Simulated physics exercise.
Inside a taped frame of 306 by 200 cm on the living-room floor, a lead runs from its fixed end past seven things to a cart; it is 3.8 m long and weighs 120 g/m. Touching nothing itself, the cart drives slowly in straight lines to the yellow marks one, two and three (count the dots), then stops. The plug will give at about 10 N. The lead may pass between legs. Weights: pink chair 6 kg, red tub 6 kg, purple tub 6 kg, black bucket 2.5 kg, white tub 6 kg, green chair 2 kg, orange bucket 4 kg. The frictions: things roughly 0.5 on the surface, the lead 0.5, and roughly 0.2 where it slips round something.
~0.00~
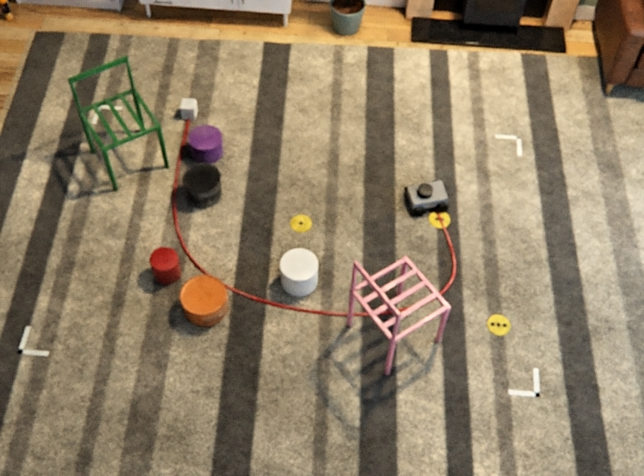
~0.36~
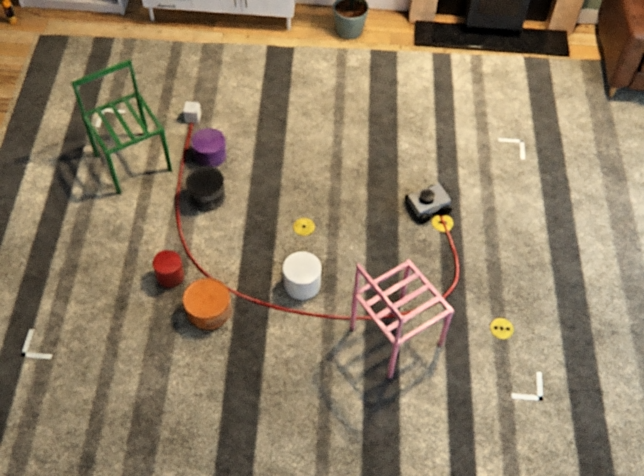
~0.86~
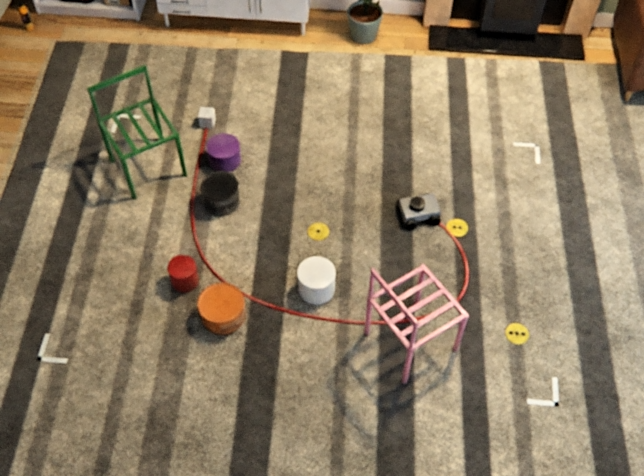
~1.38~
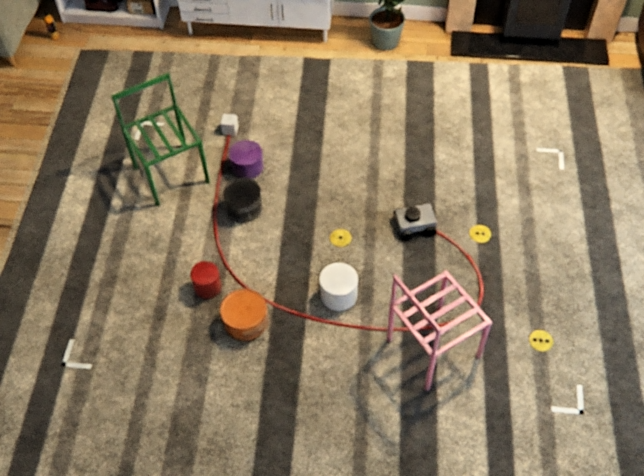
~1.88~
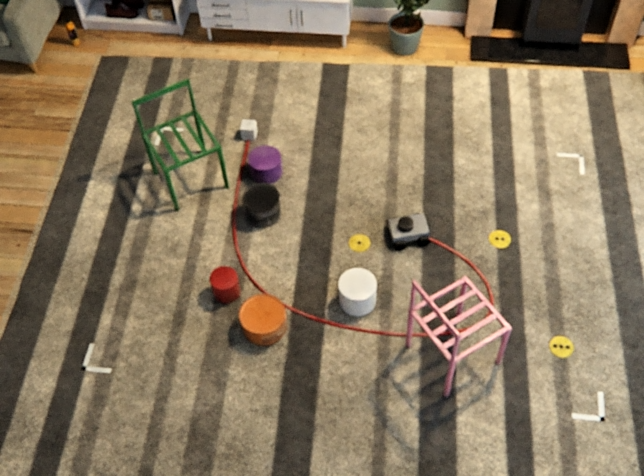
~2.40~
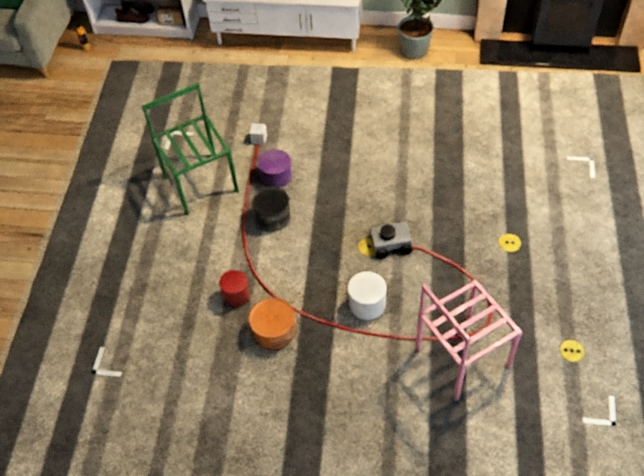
Striped rug with chairs, tubs and a curving red lead, a small grey cart moving left from one yellow marker to another.
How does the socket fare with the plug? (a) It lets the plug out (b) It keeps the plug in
b, it keeps the plug in.
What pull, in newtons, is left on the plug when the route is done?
About 0 N.
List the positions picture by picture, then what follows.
In the first frame, green chair (119, 118); red tub (164, 259); pink chair (400, 298); marks (301, 224) (439, 220) (499, 325); lead runs through (181, 153) (181, 241) (267, 302); cart (433, 200).
In the second frame, lead runs through (184, 156) (270, 306); cart (434, 204).
In the third frame, lead runs through (199, 161) (284, 310); cart (426, 213).
In the fourth frame, lead runs through (222, 168) (306, 317); cart (422, 224).
In the fifth frame, lead runs through (241, 173) (325, 322); cart (415, 233).
In the sixth frame, green chair (190, 143); red tub (233, 281); pink chair (470, 322); lead runs through (250, 177) (250, 264) (335, 326); cart (398, 241).
At 3.9 s, cart at (418, 245), lead slack at the fixed end; nothing else has moved.
At 5.3 s, cart at (496, 242), lead slack at the fixed end; nothing else has moved.
At 6.8 s, cart at (539, 293), lead slack at the fixed end; nothing else has moved.
At 8.2 s, cart at (572, 349), lead slack at the fixed end; nothing else has moved.
At 8.6 s, cart at (572, 349), lead slack at the fixed end; nothing else has moved.
